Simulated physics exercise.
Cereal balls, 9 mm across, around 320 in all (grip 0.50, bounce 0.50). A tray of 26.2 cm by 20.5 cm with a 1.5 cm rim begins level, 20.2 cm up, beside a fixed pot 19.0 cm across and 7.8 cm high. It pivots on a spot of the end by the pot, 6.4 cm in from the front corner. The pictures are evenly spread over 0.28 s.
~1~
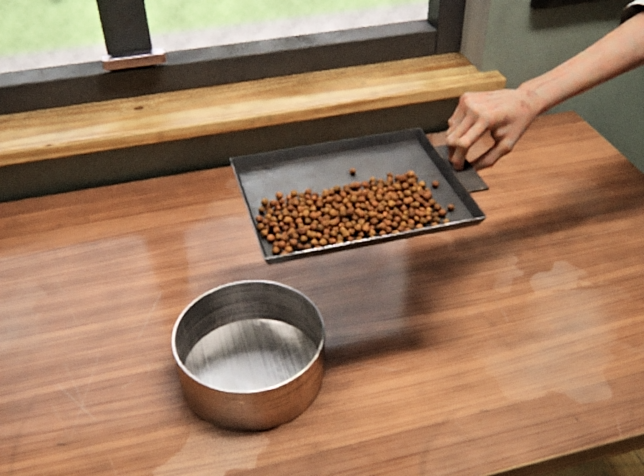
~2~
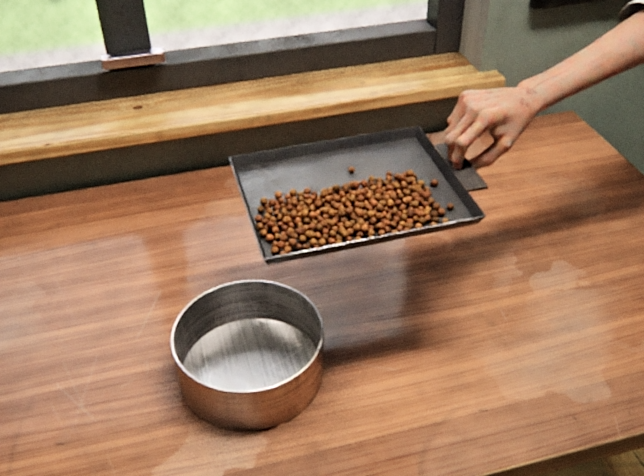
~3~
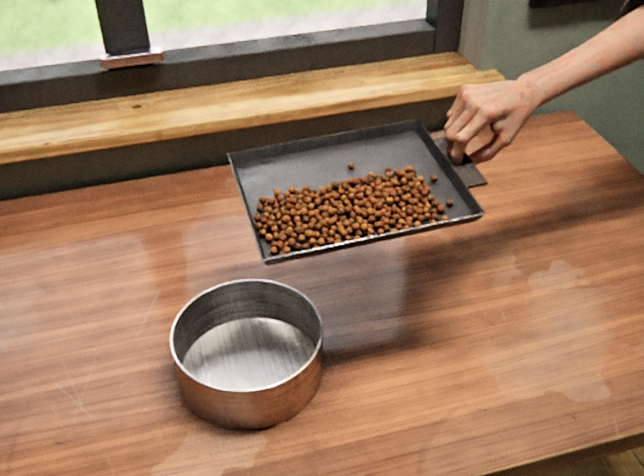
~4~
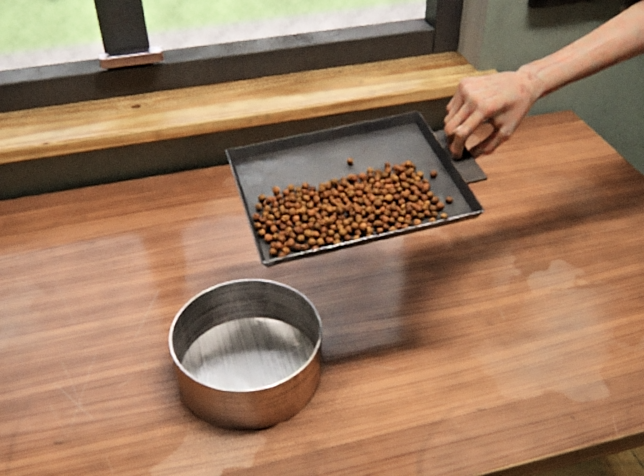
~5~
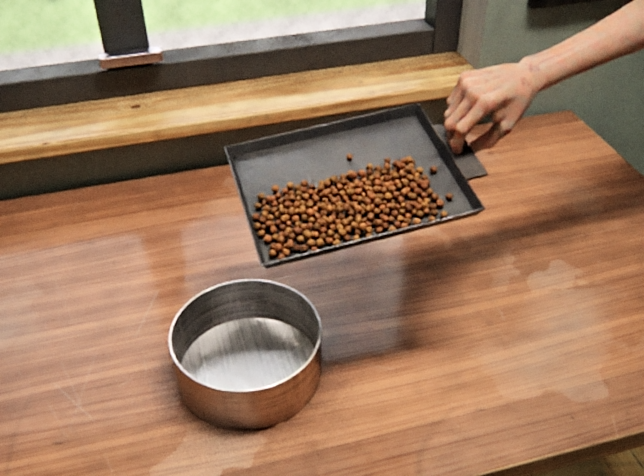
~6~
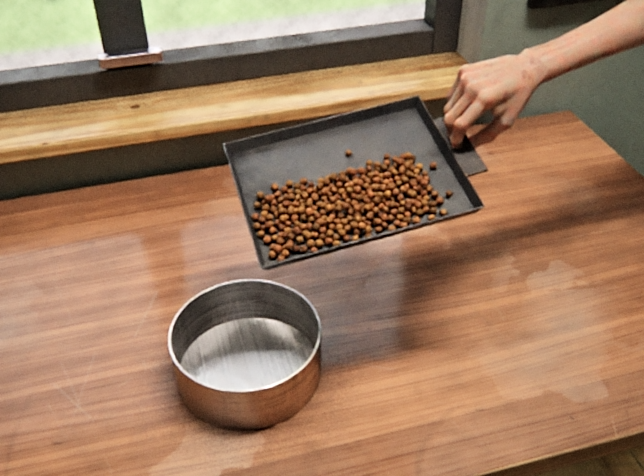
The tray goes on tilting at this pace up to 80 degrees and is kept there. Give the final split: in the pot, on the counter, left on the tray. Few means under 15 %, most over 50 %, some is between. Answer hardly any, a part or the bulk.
Pot: The bulk, counter: A part, tray: Hardly any.
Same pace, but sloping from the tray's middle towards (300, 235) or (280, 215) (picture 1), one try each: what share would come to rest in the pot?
About 100 and 80 per cent.
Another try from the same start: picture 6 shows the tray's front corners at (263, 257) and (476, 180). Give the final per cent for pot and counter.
Pot 95, counter 5.
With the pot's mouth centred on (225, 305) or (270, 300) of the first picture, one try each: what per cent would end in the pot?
Some 25 and 55 per cent.
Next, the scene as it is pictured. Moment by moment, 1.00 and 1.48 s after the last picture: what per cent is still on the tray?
About 80, 5.
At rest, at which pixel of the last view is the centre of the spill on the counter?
At about (342, 417).
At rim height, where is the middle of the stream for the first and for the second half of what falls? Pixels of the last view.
At about (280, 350), then at (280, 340).
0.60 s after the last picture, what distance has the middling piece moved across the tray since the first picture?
Some 1 cm.
Then, 0.60 s after the last picture, tilt 44 degrees; the tray holds 100 %, the pot 0 %.
Then, 1.00 s after the last picture, tilt 65 degrees; the tray holds 80 %, the pot 5 %.
Then, 1.48 s after the last picture, tilt 80 degrees; the tray holds 5 %, the pot 65 %.
In the end, pot 75 %, counter 20 %, tray 0 %.
